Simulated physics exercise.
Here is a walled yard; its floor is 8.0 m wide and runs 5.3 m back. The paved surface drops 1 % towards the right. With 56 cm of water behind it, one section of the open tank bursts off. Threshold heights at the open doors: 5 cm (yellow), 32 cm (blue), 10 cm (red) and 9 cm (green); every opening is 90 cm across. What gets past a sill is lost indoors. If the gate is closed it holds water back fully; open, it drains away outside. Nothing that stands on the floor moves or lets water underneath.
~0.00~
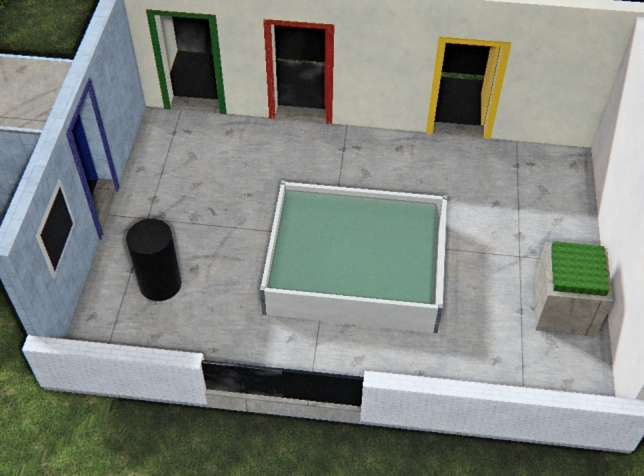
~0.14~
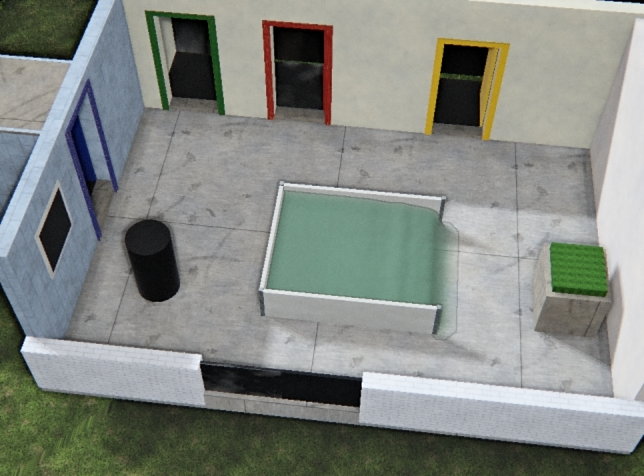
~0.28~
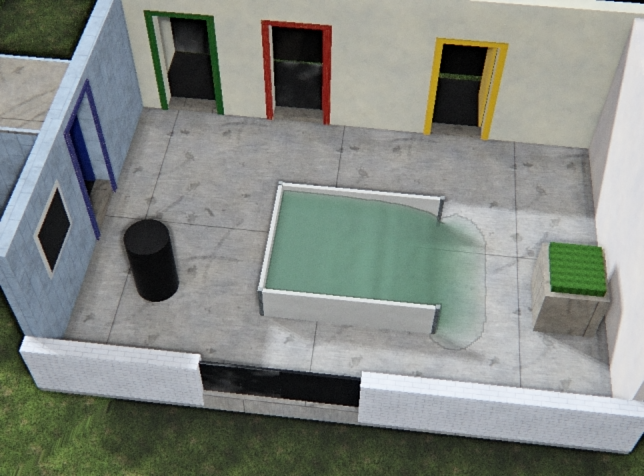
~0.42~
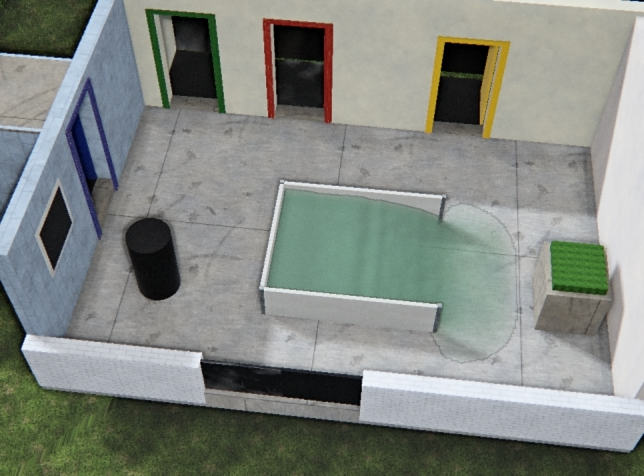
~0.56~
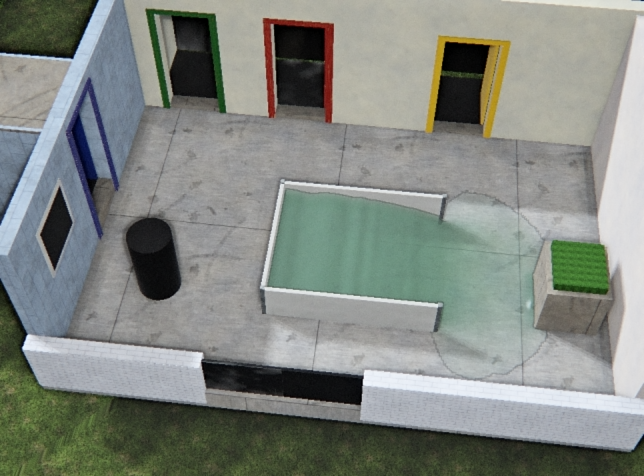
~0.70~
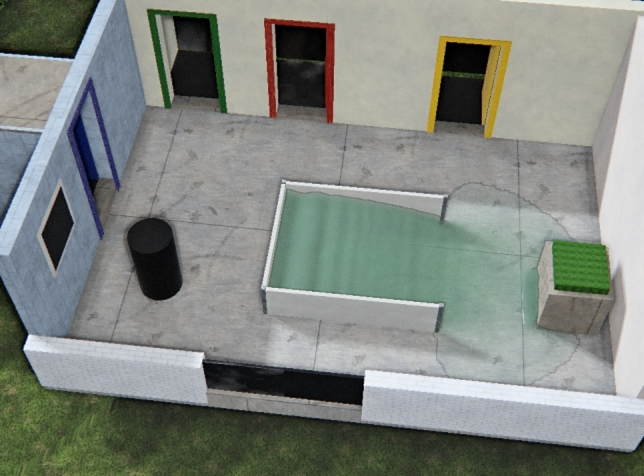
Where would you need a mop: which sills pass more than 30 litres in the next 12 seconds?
Within that time: At the yellow door it goes over the limit; at the blue door it stays under the limit; at the red door it keeps below the limit; at the green door it stays under the limit.
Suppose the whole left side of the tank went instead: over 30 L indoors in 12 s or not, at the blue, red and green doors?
Then: Blue not over, red under, green above.
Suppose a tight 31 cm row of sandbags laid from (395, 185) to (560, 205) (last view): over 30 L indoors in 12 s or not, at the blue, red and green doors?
Then: Blue not over, red under, green below.
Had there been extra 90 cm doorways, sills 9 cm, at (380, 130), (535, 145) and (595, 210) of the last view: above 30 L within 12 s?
In turn: Below, above, past it.
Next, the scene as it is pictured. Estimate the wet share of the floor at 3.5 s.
Near 45 per cent is wet.
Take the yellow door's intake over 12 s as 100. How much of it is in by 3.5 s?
Some 0 per cent by then.
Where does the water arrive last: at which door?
It is the blue one.
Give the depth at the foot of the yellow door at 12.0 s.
About 5.5 cm.
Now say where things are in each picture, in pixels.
In the first picture, still water, 56 cm deep, in the open tank at (357, 245).
In the second picture, the front is at (445, 334), 1.1 m from the gap at (436, 269); 0.4 m2 of floor is under water; 56 cm left at the back of the open tank.
In the third picture, water pours out at (435, 270) and has run 1.3 m, to (464, 343); typically 10 cm deep outside, 56 cm at the open tank's back.
In the fourth picture, the front is at (482, 353), 1.5 m from the gap at (436, 269); 2.7 m2 of floor is under water; 56 cm left at the back of the open tank.
In the fifth picture, water pours out at (437, 268) and has run 1.9 m, to (532, 348); typically 8 cm deep outside, 56 cm at the open tank's back.
In the sixth picture, water pours out at (438, 269) and has run 2.3 m, to a hidden place; typically 6 cm deep outside, 51 cm at the open tank's back.
After 1.4 s water covers 25 % of the floor and is deepest (40 cm) near (523, 296); yellow door not reached, blue door not reached, red door not reached, green door not reached.
After 2.2 s water covers 30 % of the floor and is deepest (50 cm) near (592, 151); yellow door not reached, blue door not reached, red door not reached, green door not reached.
After 3.5 s water covers 45 % of the floor and is deepest (36 cm) near (610, 335); yellow door 7 cm at the sill, 0 L in, blue door not reached, red door not reached, green door not reached.
After 7.0 s water covers 95 % of the floor and is deepest (16 cm) near (67, 340); yellow door 11 cm at the sill, 35 L in, blue door 7 cm at the sill, 0 L in, red door 4 cm at the sill, 0 L in, green door 3 cm at the sill, 0 L in.
After 12.0 s water covers 100 % of the floor and is deepest (14 cm) near (269, 261); yellow door 5 cm at the sill, 83 L in, blue door 6 cm at the sill, 0 L in, red door 3 cm at the sill, 0 L in, green door 8 cm at the sill, 2 L in.
